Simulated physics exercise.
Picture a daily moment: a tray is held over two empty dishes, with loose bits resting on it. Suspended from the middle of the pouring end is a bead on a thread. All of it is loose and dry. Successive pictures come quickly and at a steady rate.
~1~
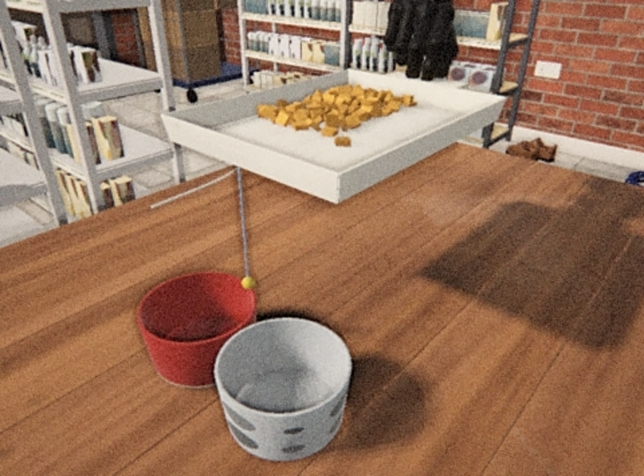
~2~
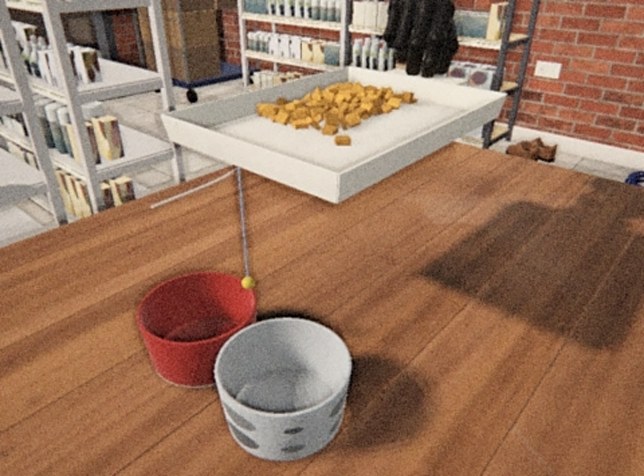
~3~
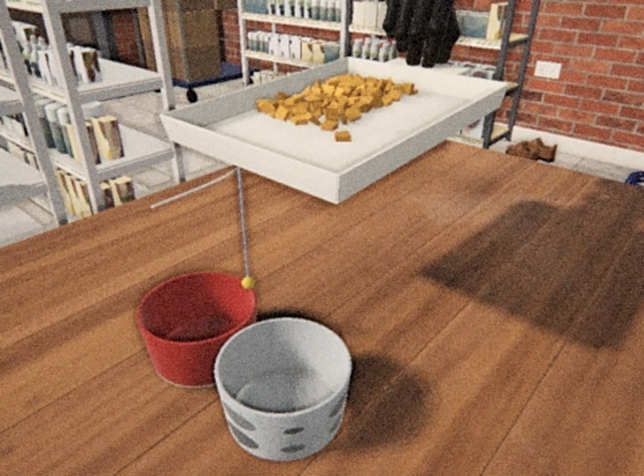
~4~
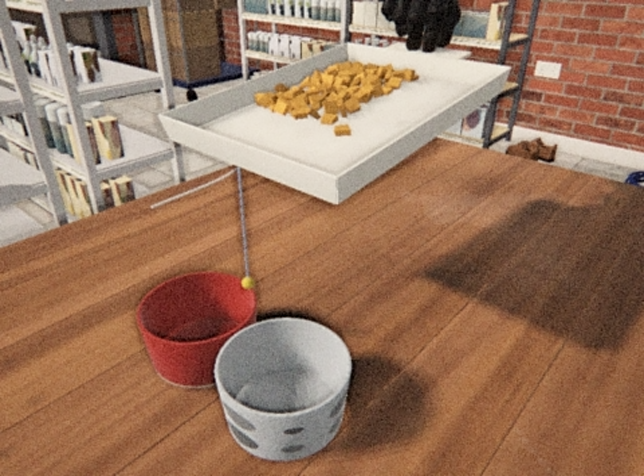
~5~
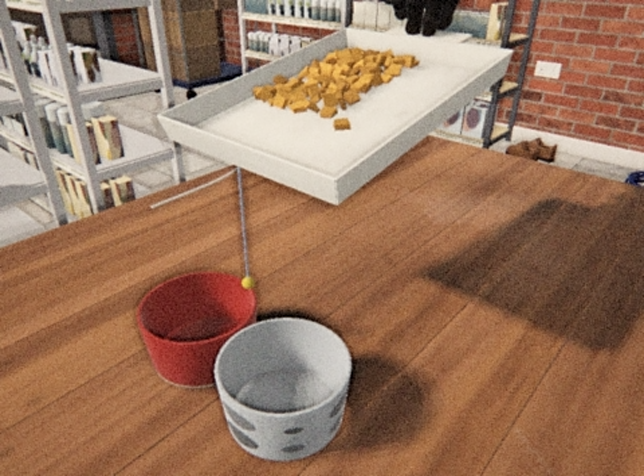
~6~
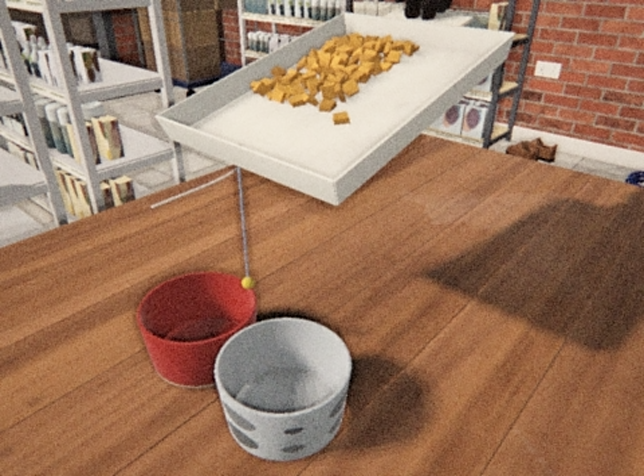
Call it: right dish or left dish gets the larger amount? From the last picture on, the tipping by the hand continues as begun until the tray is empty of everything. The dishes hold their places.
Left dish.
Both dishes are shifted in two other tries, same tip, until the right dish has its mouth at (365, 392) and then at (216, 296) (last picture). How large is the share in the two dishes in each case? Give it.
Estimates in order: 50 percent, 50 percent.
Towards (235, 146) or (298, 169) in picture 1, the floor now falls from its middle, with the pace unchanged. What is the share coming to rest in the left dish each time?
The first try would leave around 40 per cent there, the second around 10 per cent.
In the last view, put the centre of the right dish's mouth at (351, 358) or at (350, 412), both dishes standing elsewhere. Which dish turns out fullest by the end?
Answer, in order: The one to the left and the one to the left.
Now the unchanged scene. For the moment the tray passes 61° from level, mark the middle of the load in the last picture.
In the last view the centre sits at roughly (223, 139).
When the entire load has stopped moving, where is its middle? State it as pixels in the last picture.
Last view, resting centre - approx. (206, 359).
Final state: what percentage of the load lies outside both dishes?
Close to 20 percent, I reckon.
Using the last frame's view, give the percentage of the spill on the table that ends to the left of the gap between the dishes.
Roughly 100 percent.
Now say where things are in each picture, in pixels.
In the first picture, corners of the pouring end at (167, 115) and (338, 171), level; middle of the load at (339, 104), small crackers; left dish at (152, 354); right dish at (235, 423); bead on its thread at (248, 283).
In the second picture, corners of the pouring end at (167, 115) and (338, 171), level; middle of the load at (339, 102).
In the third picture, corners of the pouring end at (166, 115) and (337, 172), tipped barely, level across its low end; middle of the load at (339, 95).
In the fourth picture, corners of the pouring end at (165, 115) and (335, 174), tipped a little, level across its low end; middle of the load at (339, 85).
In the fifth picture, corners of the pouring end at (163, 115) and (334, 175), tipped a little, level across its low end; middle of the load at (338, 74).
In the sixth picture, corners of the pouring end at (162, 115) and (333, 177), tipped a little, level across its low end; middle of the load at (336, 64); left dish at (152, 354); right dish at (235, 423).
Soon after the last picture, tray tipped steeply; nearly all on the tray; a stray few in the air.
A little later, tray tipped past a quarter turn; about two thirds on the tray; a stray few in the right dish; about a quarter in the left dish; a small part outside both; a stray few in the air.
Later still, tray tipped past a quarter turn; about a quarter in the right dish; about two thirds in the left dish; a small part outside both.
At rest, tray tipped past a quarter turn; about a quarter in the right dish; about two thirds in the left dish; a small part outside both.
